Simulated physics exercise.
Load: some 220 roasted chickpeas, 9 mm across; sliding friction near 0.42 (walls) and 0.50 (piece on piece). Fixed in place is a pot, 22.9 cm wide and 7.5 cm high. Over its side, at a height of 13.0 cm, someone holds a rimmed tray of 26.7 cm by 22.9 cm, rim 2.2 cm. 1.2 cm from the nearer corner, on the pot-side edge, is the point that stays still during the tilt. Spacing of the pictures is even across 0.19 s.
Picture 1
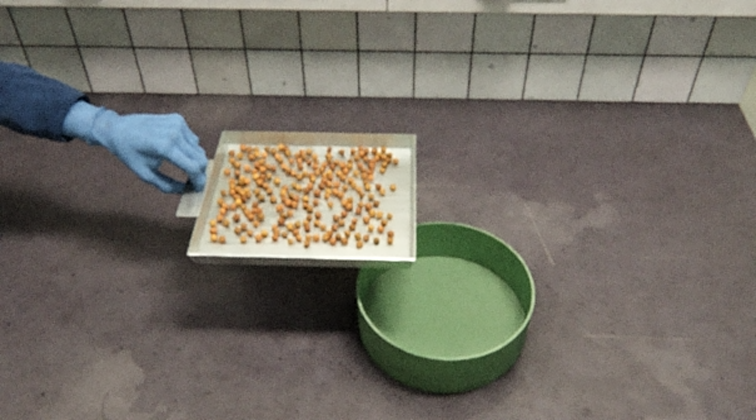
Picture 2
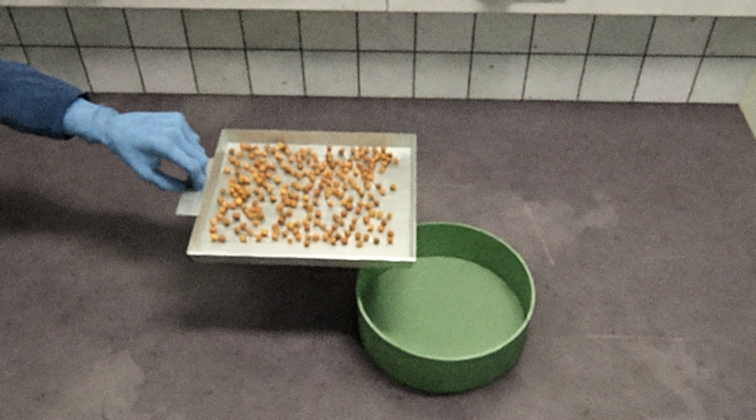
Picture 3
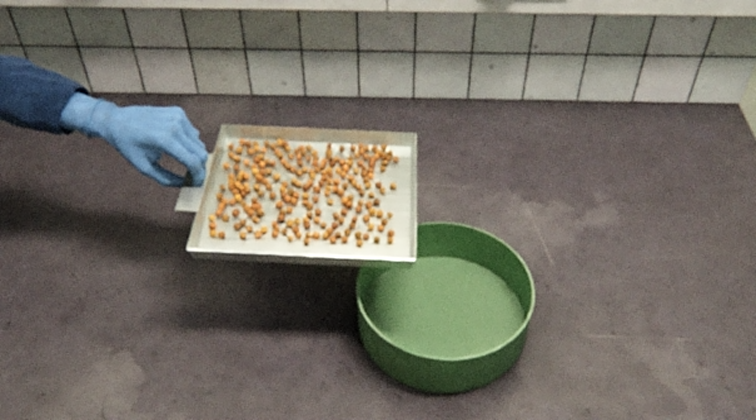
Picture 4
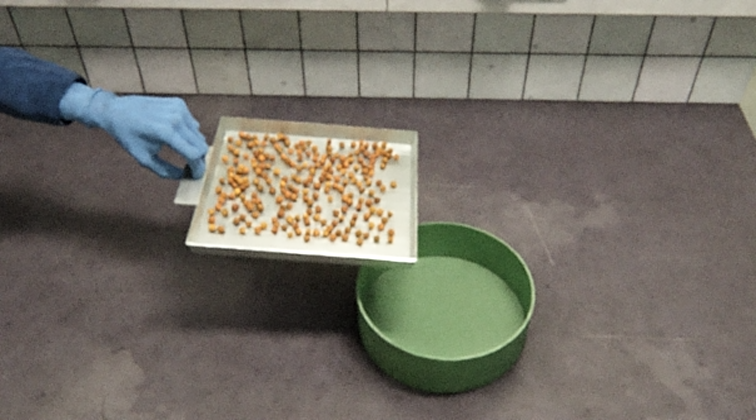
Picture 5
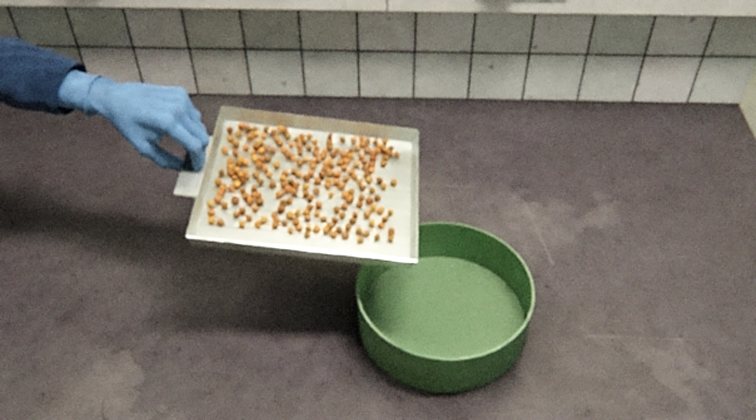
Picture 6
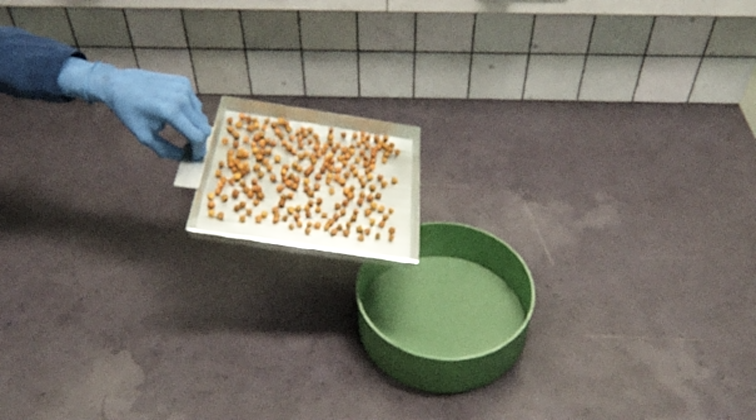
A gloved hand slowly tilts a metal tray of small orange-brown pieces beside a green pot.
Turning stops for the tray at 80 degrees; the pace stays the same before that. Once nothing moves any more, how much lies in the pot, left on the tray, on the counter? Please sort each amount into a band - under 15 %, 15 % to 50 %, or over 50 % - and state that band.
Pot: 15 % to 50 %; left on the tray: Over 50 %; counter: Under 15 %.
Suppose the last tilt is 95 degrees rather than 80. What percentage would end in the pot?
I'd put it at close to 95 per cent.
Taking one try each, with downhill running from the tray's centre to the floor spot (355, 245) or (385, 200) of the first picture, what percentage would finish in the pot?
Near 45 and 10 percent, in that order.
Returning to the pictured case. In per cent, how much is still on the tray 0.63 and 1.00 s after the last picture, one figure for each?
In turn: 95, 70.
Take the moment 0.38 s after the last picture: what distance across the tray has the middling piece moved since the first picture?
Displacement on the tray: Roughly 8 cm.
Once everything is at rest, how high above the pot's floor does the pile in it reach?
About 1.0 centimetres.
Then, 0.38 s after the last picture, tilt 45 degrees; the tray holds 100 %, the pot 0 %.
Then, 0.63 s after the last picture, tilt 66 degrees; the tray holds 95 %, the pot 0 %.
Then, 1.00 s after the last picture, tilt 80 degrees; the tray holds 70 %, the pot 30 %.
In the end, pot 35 %, tray 65 %, counter 0 %.
